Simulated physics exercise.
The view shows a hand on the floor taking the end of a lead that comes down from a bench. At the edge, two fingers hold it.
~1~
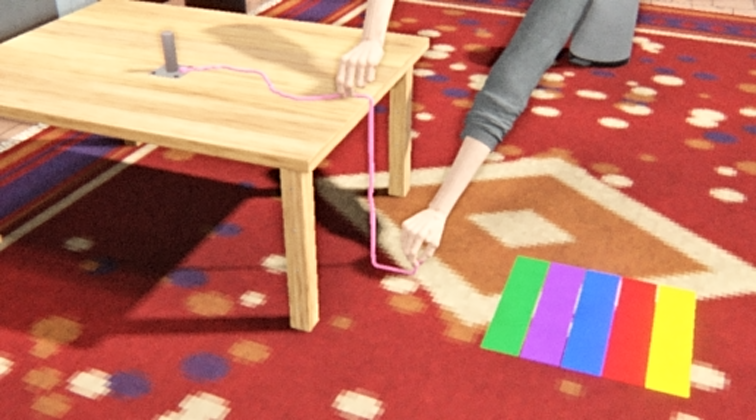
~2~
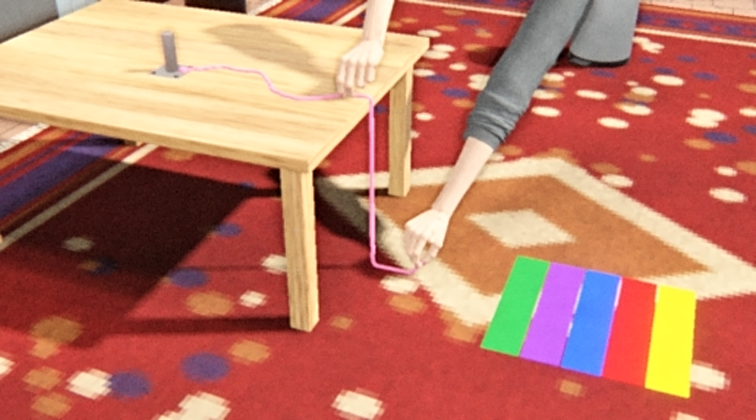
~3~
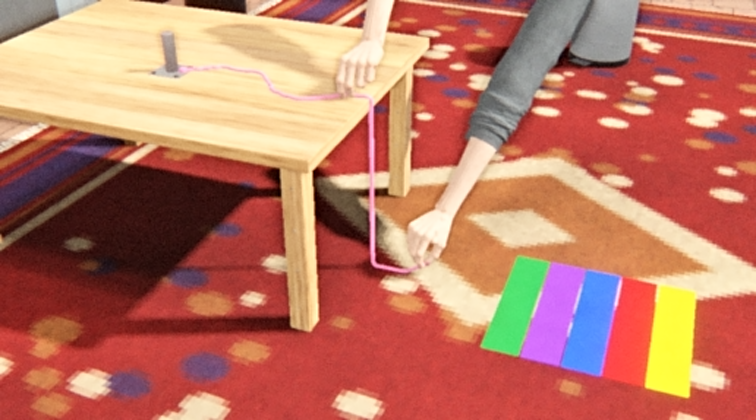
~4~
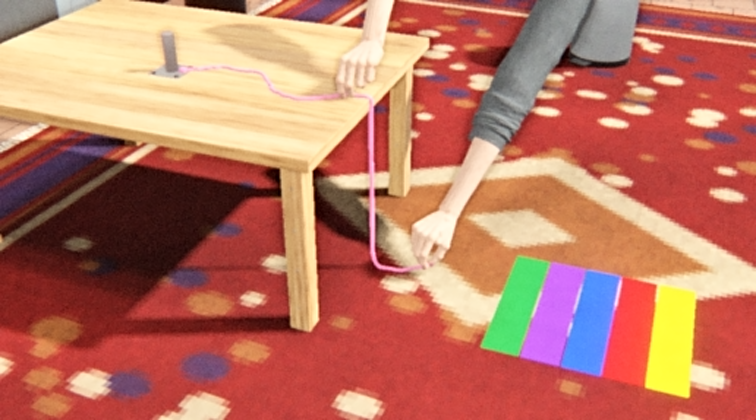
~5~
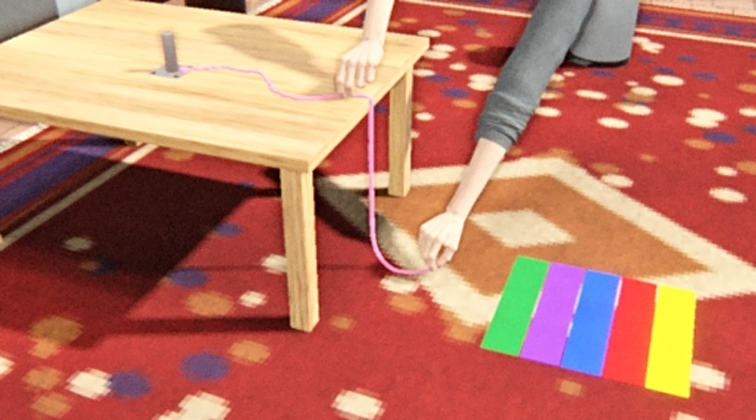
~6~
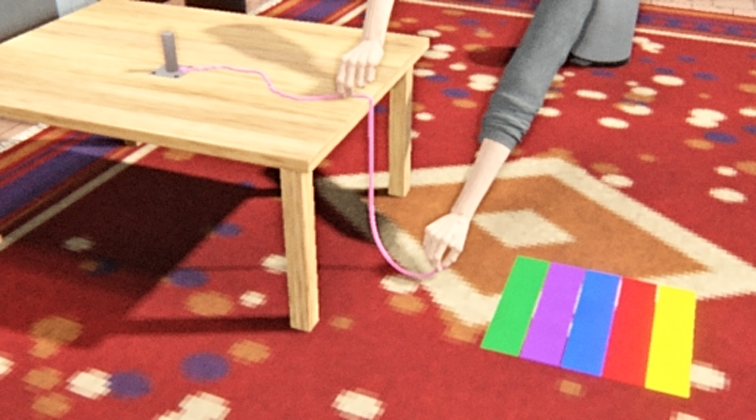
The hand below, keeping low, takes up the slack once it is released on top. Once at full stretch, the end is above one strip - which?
The end stops over the blue strip.
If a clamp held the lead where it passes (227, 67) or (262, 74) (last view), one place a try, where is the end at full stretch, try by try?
Try one gives (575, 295); try two gives (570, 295).
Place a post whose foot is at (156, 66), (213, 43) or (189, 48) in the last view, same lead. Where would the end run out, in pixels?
Around (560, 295), then (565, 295), then (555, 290).
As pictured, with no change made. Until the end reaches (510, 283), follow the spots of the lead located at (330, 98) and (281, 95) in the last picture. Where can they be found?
You'll see them at (368, 104) and then at (321, 92).
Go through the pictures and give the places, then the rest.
In the first frame, end (417, 263); green (506, 333); purple (545, 342); blue (585, 351); red (626, 361); yellow (669, 371).
In the second frame, end (420, 263); lead through (213, 67) (267, 81) (315, 99) (371, 120) (372, 189) (373, 256).
In the third frame, end (423, 264).
In the fourth frame, end (427, 265); lead through (213, 67) (267, 81) (315, 99) (371, 120) (372, 189) (373, 256).
In the fifth frame, end (435, 267).
In the sixth frame, end (440, 268); lead through (213, 67) (267, 81) (315, 99) (371, 120) (371, 189) (386, 256).
A little later, end near (510, 283); over green.
Next, end near (561, 293); over purple.
When it is tight, end near (592, 300); over blue. It gets as far as the blue strip.
